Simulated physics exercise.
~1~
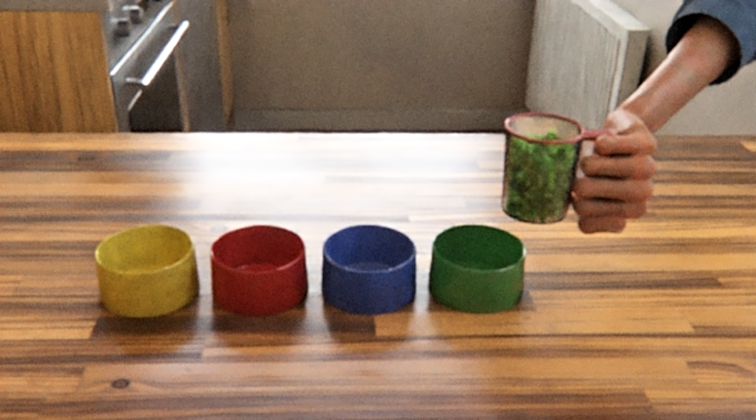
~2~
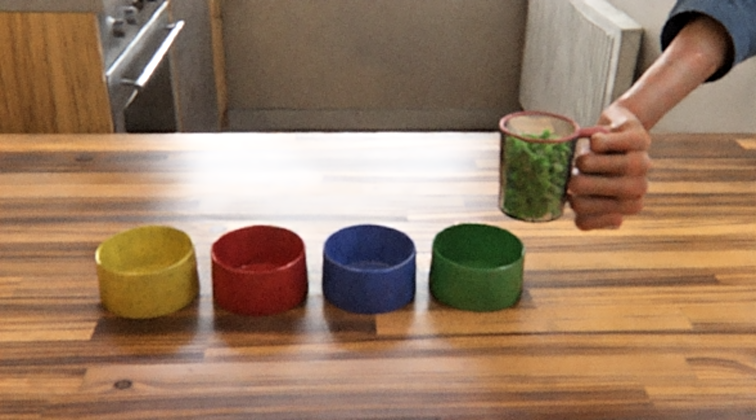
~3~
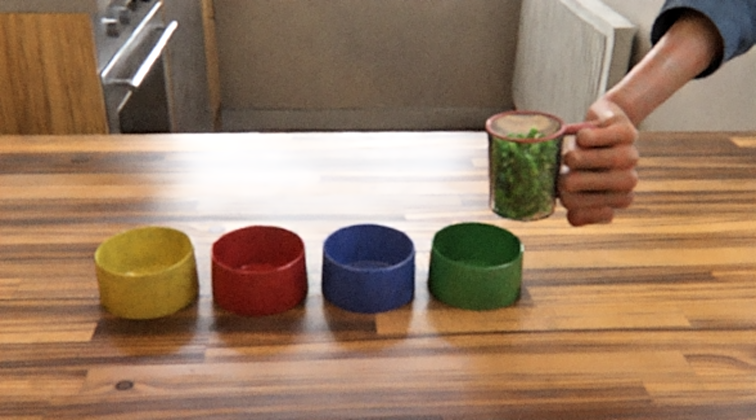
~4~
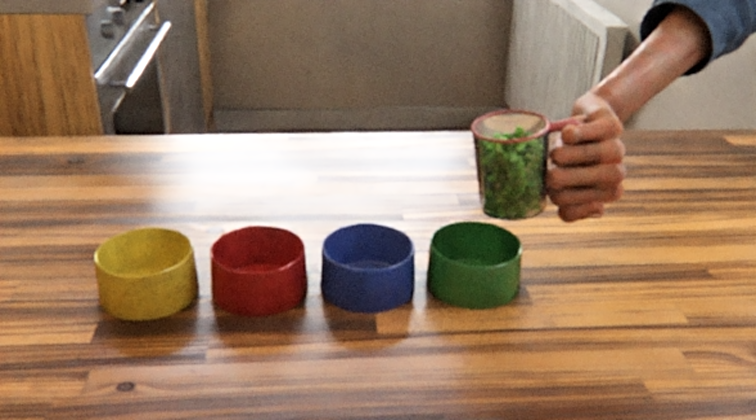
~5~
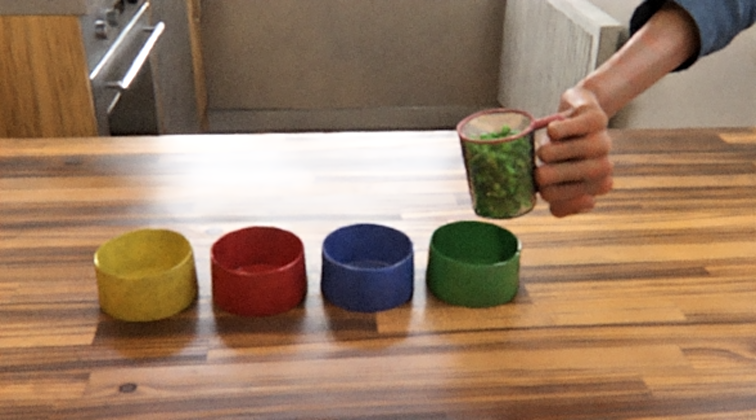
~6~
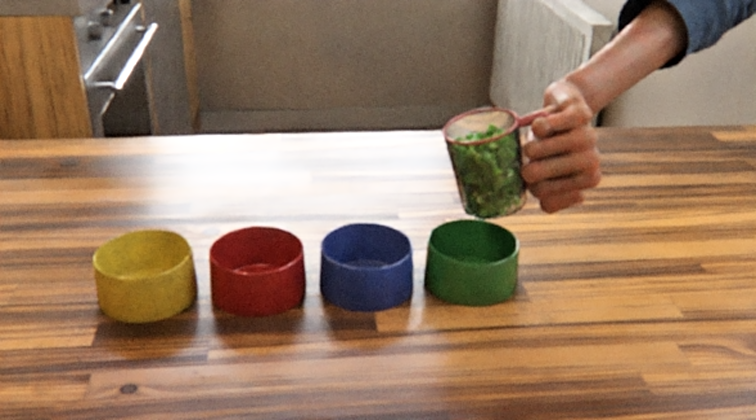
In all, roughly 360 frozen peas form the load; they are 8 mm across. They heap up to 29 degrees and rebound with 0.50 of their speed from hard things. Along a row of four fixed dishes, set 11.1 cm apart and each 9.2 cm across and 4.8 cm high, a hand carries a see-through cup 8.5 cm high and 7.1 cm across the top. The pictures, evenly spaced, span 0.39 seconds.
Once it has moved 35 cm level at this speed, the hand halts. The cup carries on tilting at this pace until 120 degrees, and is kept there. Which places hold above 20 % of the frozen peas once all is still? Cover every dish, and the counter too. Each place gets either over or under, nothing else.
Here is the list: Red under, blue under, green under, yellow over, counter under.
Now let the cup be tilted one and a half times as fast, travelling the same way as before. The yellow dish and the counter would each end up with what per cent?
Shares - yellow: 0, counter: 20.
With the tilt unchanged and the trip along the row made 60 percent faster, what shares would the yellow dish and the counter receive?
Shares - yellow 100, counter 0.
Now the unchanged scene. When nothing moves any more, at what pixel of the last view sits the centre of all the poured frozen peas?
I'd say roughly (139, 276).
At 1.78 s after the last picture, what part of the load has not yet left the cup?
Roughly 85 %.
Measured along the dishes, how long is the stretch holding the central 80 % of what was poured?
That stretch comes to around 6 cm.
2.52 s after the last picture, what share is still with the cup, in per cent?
0 per cent.
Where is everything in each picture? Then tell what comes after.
The first picture shows cup at (540, 169), tilt 0 degrees, lip at (508, 128), moved 0.0 cm; middle of the pieces at (544, 173); green dish at (479, 247); blue dish at (369, 247); red dish at (258, 248); yellow dish at (145, 248).
The second picture shows cup at (535, 168), tilt 1 degrees, lip at (502, 128), moved 0.3 cm; middle of the pieces at (540, 172).
The third picture shows cup at (524, 167), tilt 4 degrees, lip at (489, 129), moved 1.3 cm; middle of the pieces at (528, 171).
The fourth picture shows cup at (512, 166), tilt 8 degrees, lip at (473, 131), moved 2.3 cm; middle of the pieces at (516, 170).
The fifth picture shows cup at (500, 166), tilt 11 degrees, lip at (459, 133), moved 3.4 cm; middle of the pieces at (505, 169).
The sixth picture shows cup at (488, 165), tilt 15 degrees, lip at (444, 136), moved 4.4 cm; middle of the pieces at (492, 168); green dish at (474, 241); blue dish at (367, 245); red dish at (257, 249); yellow dish at (143, 253).
Then, 1.07 s after the last picture, tilt 64 degrees; cup holds 100 %.
Then, 1.78 s after the last picture, tilt 96 degrees; cup holds 85 %, yellow 5 %.
Then, 2.52 s after the last picture, tilt 120 degrees; cup holds 0 %, yellow 90 %.
In the end, red 0 %, blue 0 %, green 0 %, yellow 90 %, counter 5 %.
